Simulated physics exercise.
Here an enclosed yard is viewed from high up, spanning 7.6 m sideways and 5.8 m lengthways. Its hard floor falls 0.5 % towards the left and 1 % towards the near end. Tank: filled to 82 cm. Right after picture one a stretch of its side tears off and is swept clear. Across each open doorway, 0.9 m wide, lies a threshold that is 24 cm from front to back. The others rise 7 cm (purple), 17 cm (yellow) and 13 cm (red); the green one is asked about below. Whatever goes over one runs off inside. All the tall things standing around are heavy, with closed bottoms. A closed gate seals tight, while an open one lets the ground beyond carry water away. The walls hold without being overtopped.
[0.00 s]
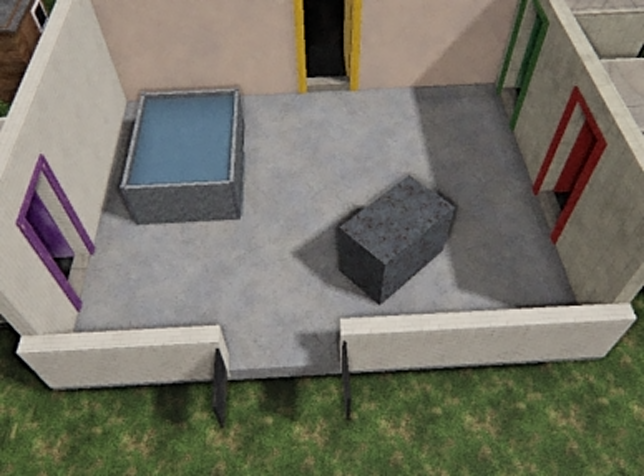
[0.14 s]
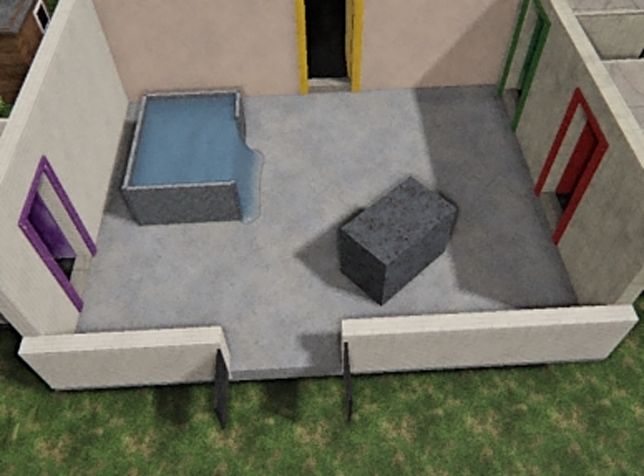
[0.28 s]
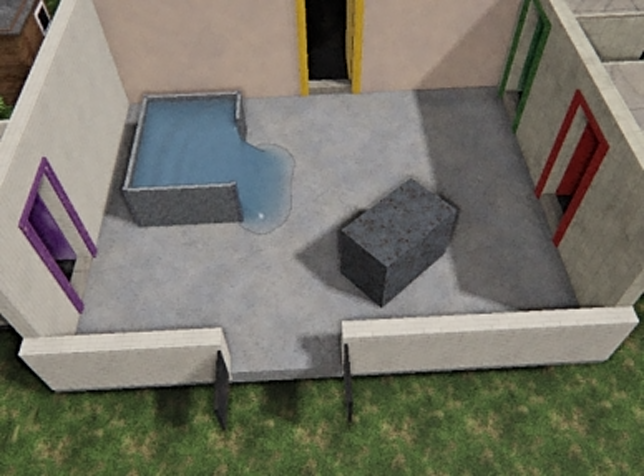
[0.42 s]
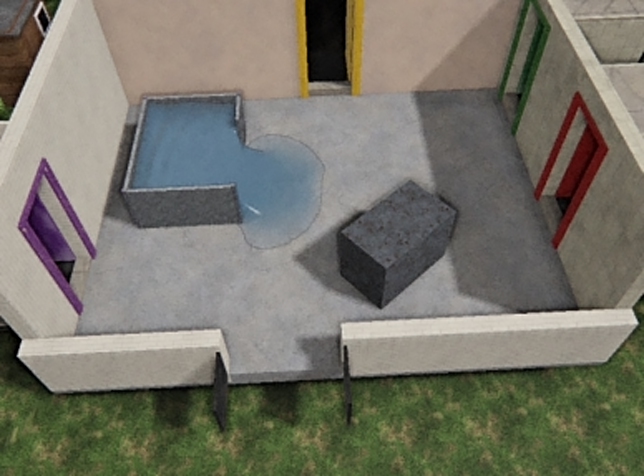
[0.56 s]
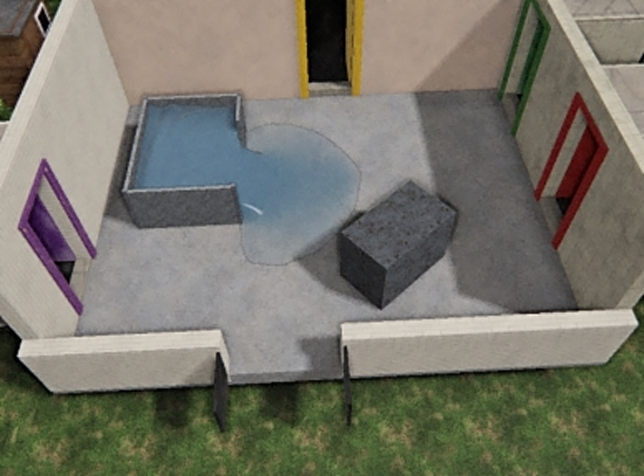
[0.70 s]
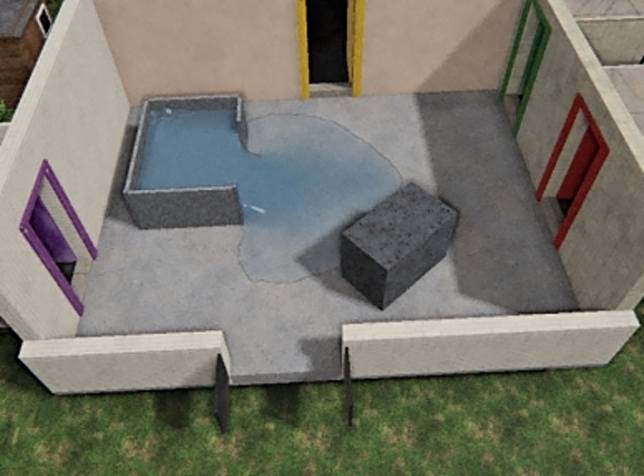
A walled yard with a pale grey floor, open at the front onto grass, is seen from high up by a still camera. A grey tank of blue water stands at the back left, a dark stone block right of centre, with purple, yellow, green and red doorways around. The tank's right side opens and water pours out, spreading across the floor in a widening rounded sheet that reaches the block.
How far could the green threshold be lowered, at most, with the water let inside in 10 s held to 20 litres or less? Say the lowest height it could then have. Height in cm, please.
It could then stand at about 21 cm.
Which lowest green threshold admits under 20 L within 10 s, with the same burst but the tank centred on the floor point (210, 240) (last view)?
In this case, 19 cm or so.
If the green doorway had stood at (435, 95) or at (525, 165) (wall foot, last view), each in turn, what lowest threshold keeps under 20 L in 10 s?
14.0 and 26 cm.
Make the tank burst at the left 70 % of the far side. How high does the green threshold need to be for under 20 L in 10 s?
Then the minimum is about 12.5 cm.
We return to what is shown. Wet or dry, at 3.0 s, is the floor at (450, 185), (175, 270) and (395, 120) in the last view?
In order: Soaked, untouched, soaked.
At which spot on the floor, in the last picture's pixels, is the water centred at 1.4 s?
My guess is close to (268, 183).
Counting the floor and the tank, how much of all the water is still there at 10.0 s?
Some 86 %.
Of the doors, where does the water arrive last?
That would be the purple door.
After 1.4 s water covers 45 % of the floor, deepest (42 cm) near (378, 242); it has not reached the green door.
After 3.0 s water covers 60 % of the floor, deepest (33 cm) near (478, 114); 26 cm at the green door, 1 litre in over its 22 cm threshold.
After 10.0 s water covers 95 % of the floor, deepest (22 cm) near (69, 368); 4 cm at the green door, 16 litres in over its 22 cm threshold.
At the green door as built, the water arrived by 1.8 s and peaked near 28 cm at 3.2 s.
Run again over the same 10 s with other heights there, 37 litres in over 18.5 cm, 7 litres over 25 cm. The limit of 20 litres is kept from about 21 cm up.
